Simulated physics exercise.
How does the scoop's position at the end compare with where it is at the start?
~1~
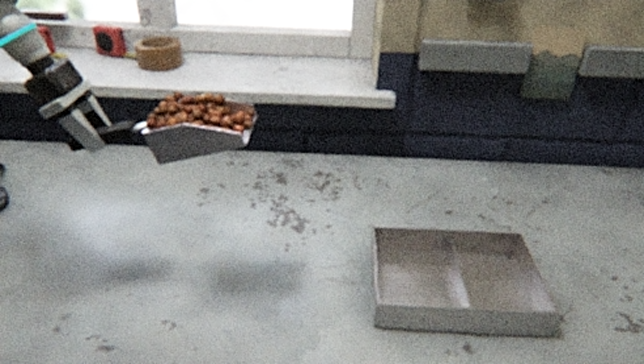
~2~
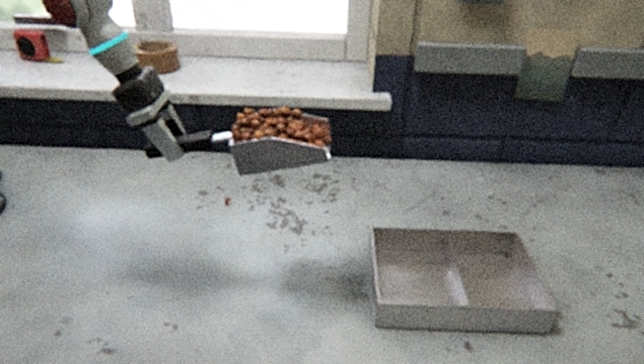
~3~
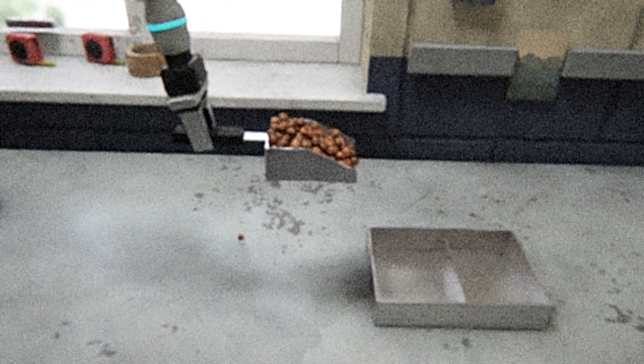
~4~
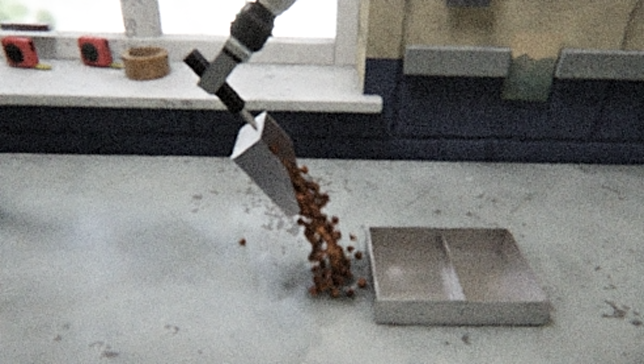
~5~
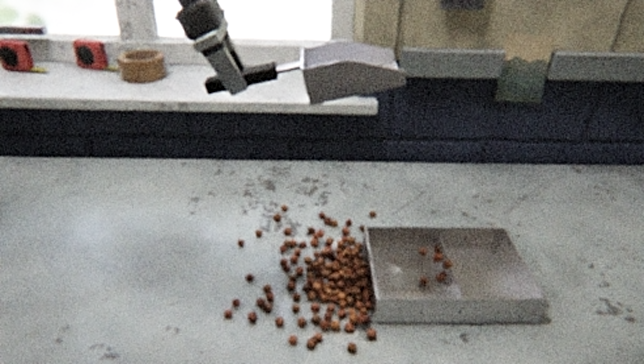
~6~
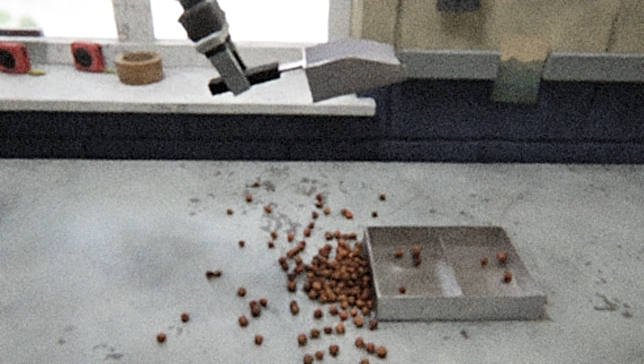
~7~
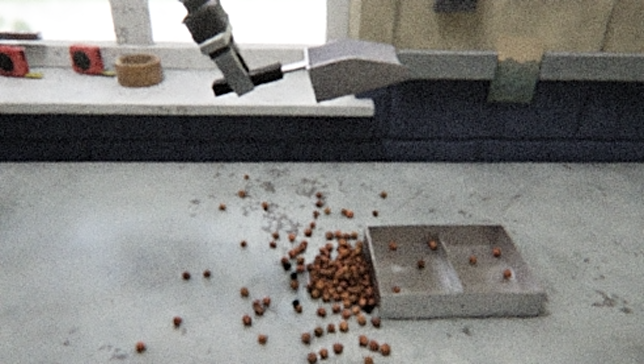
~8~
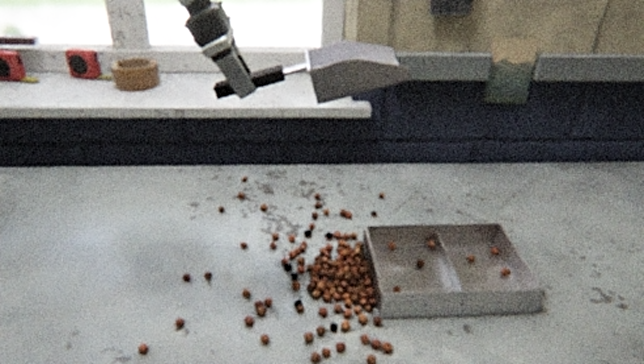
The scoop starts at the upper left and ends farther to the right and somewhat higher, held above the spilled nuts.
